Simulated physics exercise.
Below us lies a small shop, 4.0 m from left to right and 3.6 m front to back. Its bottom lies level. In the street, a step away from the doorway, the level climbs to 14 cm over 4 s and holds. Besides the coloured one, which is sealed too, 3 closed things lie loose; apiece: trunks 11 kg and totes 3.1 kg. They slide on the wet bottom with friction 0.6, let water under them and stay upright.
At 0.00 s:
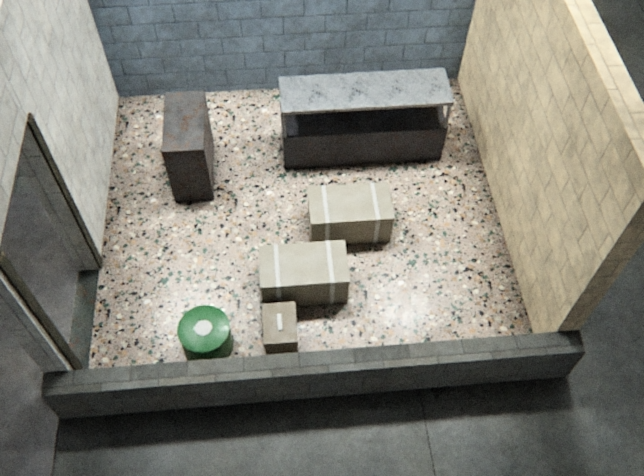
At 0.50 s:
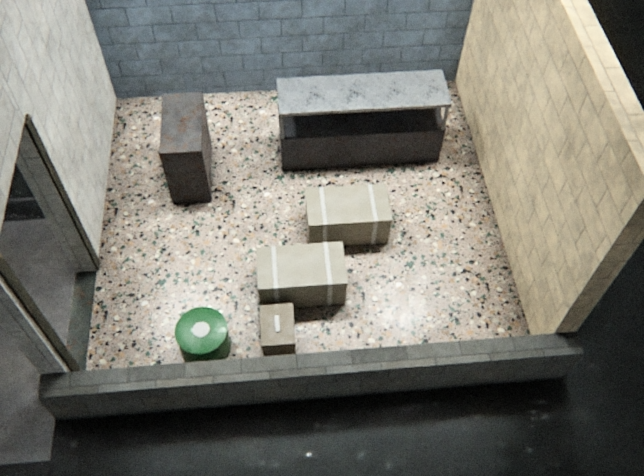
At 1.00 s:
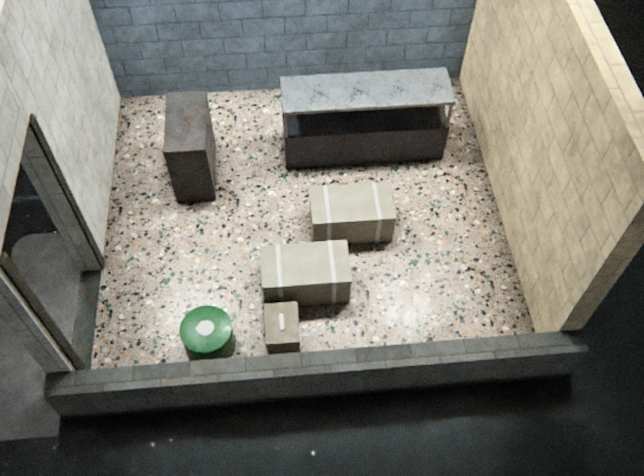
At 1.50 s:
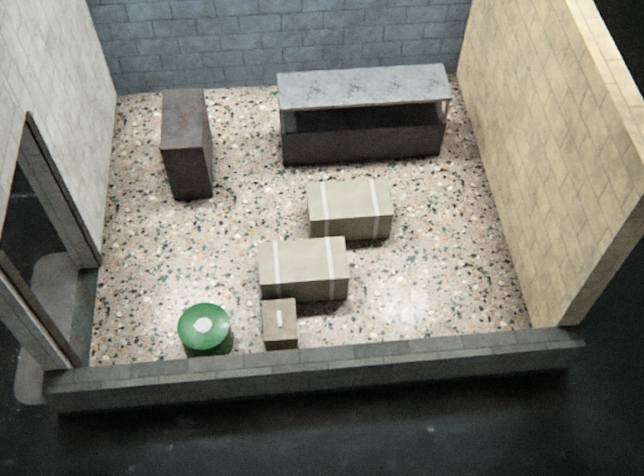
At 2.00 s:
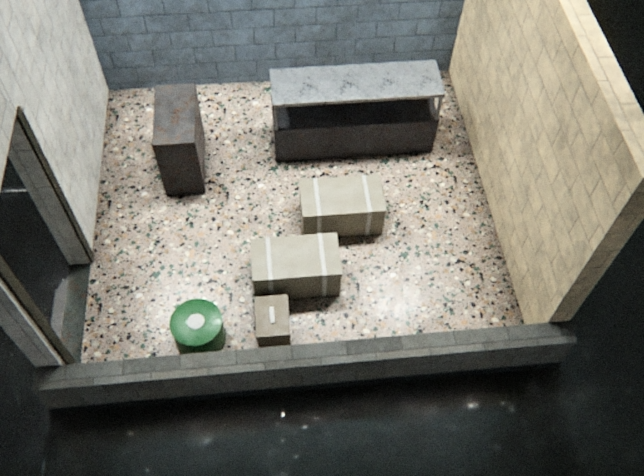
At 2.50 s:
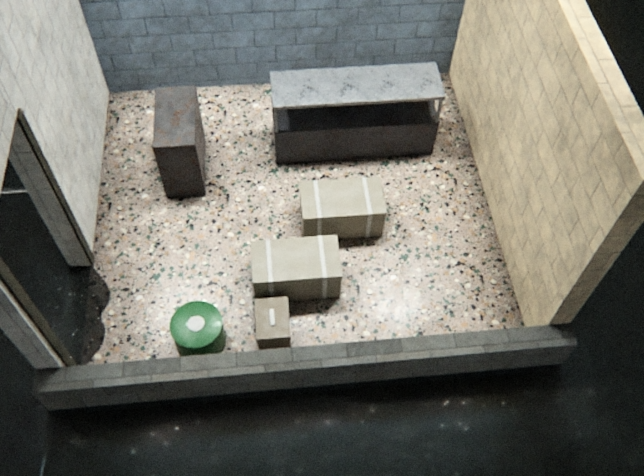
A small shop with a speckled floor, blue-grey back wall and cream right wall is seen from high above its low front wall. A green round tub sits near the front beside three beige boxes, with a dark cabinet and a grey-topped counter behind. The view jitters slightly as dark water spreads over the street and edges in at the left doorway, while the objects stay put.
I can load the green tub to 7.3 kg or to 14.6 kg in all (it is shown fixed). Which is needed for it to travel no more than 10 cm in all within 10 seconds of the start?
For it, neither load is enough.
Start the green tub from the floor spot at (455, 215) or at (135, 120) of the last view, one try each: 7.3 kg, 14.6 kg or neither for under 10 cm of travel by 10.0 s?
In that order: Only the larger holds; the smaller is enough.
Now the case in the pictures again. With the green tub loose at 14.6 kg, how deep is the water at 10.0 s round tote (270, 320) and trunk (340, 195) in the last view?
Roughly 7 and 6 cm.
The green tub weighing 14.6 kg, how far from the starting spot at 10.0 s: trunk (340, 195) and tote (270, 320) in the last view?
In turn: 60 cm, 200 cm.
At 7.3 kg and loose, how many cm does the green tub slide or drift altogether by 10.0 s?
About 250 cm.
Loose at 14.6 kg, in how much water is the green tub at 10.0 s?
About 5 cm.
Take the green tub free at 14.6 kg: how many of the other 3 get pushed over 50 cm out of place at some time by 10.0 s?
I count 3.
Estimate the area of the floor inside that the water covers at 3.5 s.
Roughly 1.0 m2.
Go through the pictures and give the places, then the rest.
The first picture shows the green tub at (204, 328), on the bottom; 0.0 m2 under water; 0 of 4 have shifted.
The second picture shows the green tub at (201, 330) rests on the ground; water covers 0.0 m2; 0 of 4 have shifted.
The third picture shows the green tub at (206, 328), on the bottom; 0.0 m2 under water; 0 of 4 have shifted.
The fourth picture shows the green tub at (203, 325) rests on the ground; water covers 0.0 m2; 0 of 4 have shifted.
The fifth picture shows the green tub at (196, 322) rests on the ground; 0.0 m2 under water; 0 of 4 have shifted.
The sixth picture shows the green tub at (196, 324) rests on the ground; water covers 0.1 m2; 0 of 4 have shifted.
After 3.5 s the green tub would be 0 cm from its start with 7.3 kg and 0 cm from its start with 14.6 kg; 1 cm of water round it then.
After 4.5 s the green tub would be 10 cm from its start with 7.3 kg and 0 cm from its start with 14.6 kg; 5 cm of water round it then.
After 7.0 s the green tub would be 218 cm from its start with 7.3 kg and 28 cm from its start with 14.6 kg; 6 cm of water round it then.
After 10.0 s the green tub would be 242 cm from its start with 7.3 kg and 28 cm from its start with 14.6 kg; 5 cm of water round it then.
